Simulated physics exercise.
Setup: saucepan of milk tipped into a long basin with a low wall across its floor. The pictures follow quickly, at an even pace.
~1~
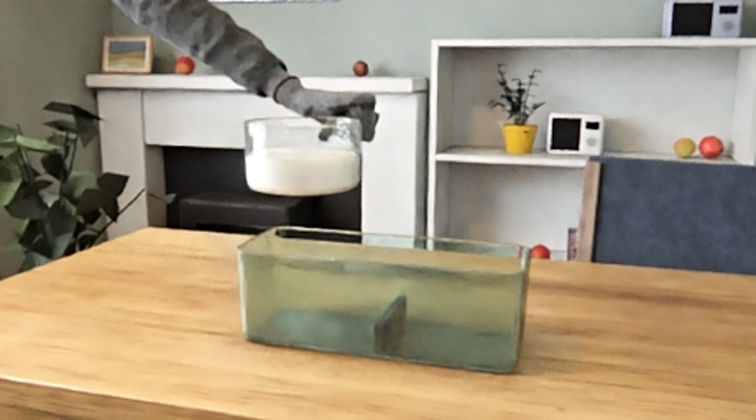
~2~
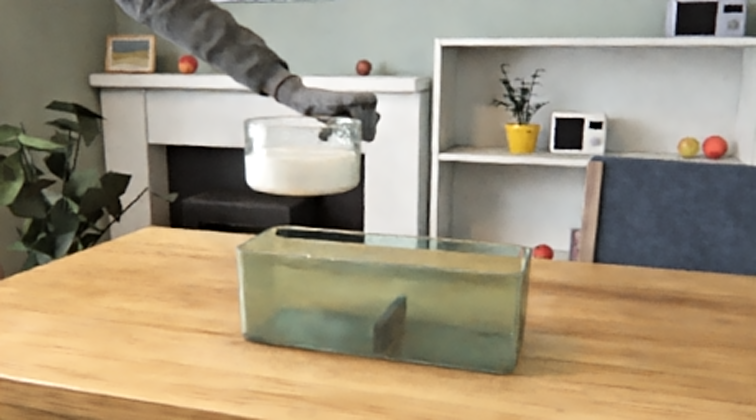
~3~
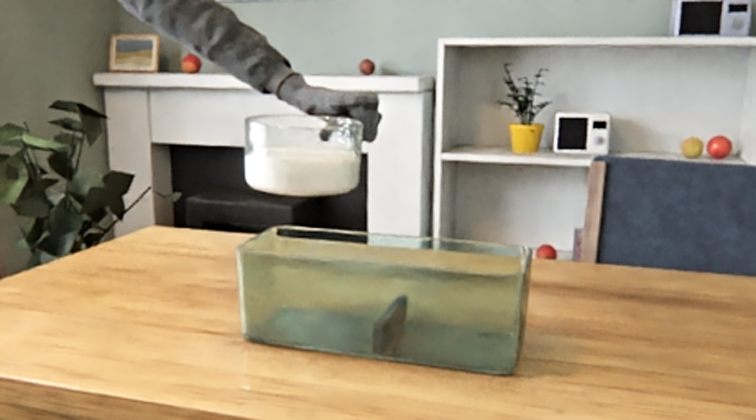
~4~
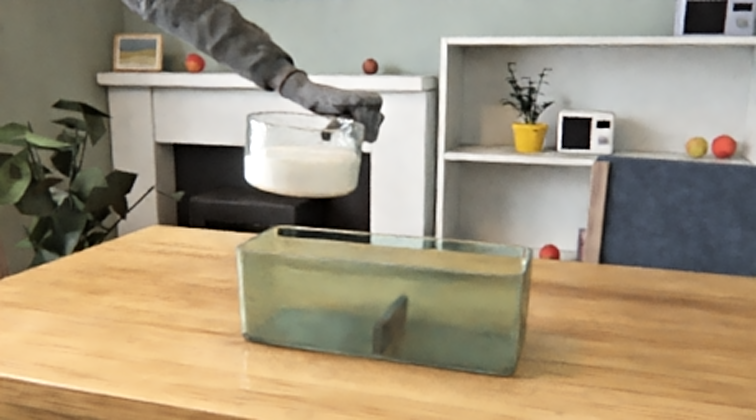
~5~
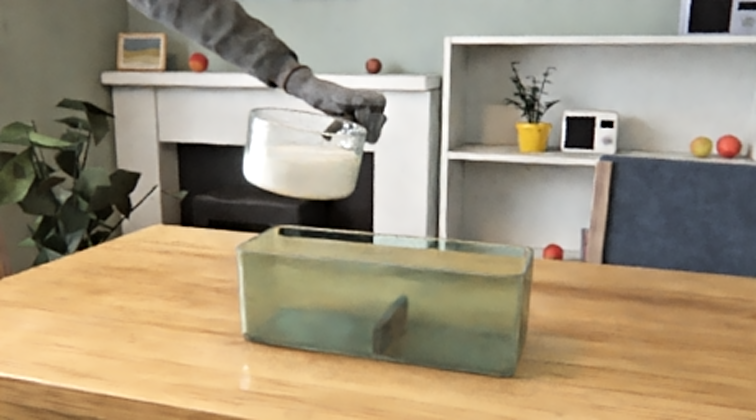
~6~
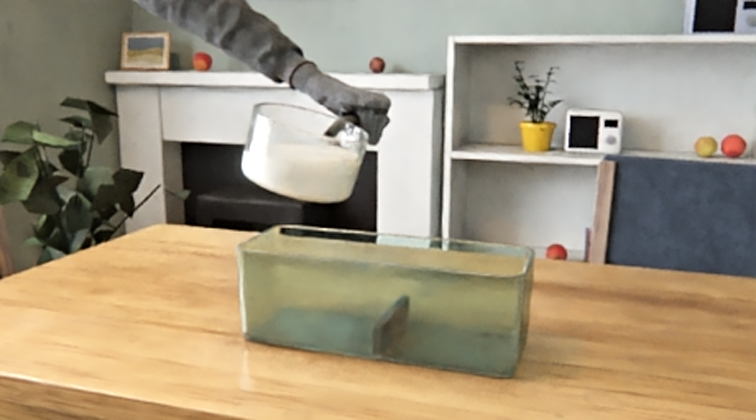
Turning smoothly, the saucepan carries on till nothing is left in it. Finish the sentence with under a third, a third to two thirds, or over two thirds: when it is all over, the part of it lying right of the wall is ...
... a third to two thirds.
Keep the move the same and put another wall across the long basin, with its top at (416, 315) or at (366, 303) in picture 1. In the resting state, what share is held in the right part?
In order, near 10 and 95 in a hundred.
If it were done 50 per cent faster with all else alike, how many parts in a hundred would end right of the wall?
Near 45 %.
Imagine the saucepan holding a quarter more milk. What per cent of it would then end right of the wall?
That share would be some 65 parts in a hundred.
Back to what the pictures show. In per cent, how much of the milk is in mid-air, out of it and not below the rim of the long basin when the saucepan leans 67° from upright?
About 25 %.
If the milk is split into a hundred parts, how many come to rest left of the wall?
Share: Roughly 45 %.
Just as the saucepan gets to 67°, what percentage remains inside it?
Remaining share, estimated: 75 %.
A moment on, the saucepan is tipped part way and 73 per cent is still to pour, 2 is left of the wall and 1 right of it.
Next, the saucepan is tipped on its side and 25 per cent is still to pour, 17 is left of the wall and 46 right of it.
Then the saucepan is tipped on its side and 6 per cent is still to pour, 37 is left of the wall and 53 right of it.
Later the saucepan is tipped on its side and 1 per cent is still to pour, 44 is left of the wall and 54 right of it.
Finally, 46 per cent lies left of the wall, 54 right of it and 0 outside.
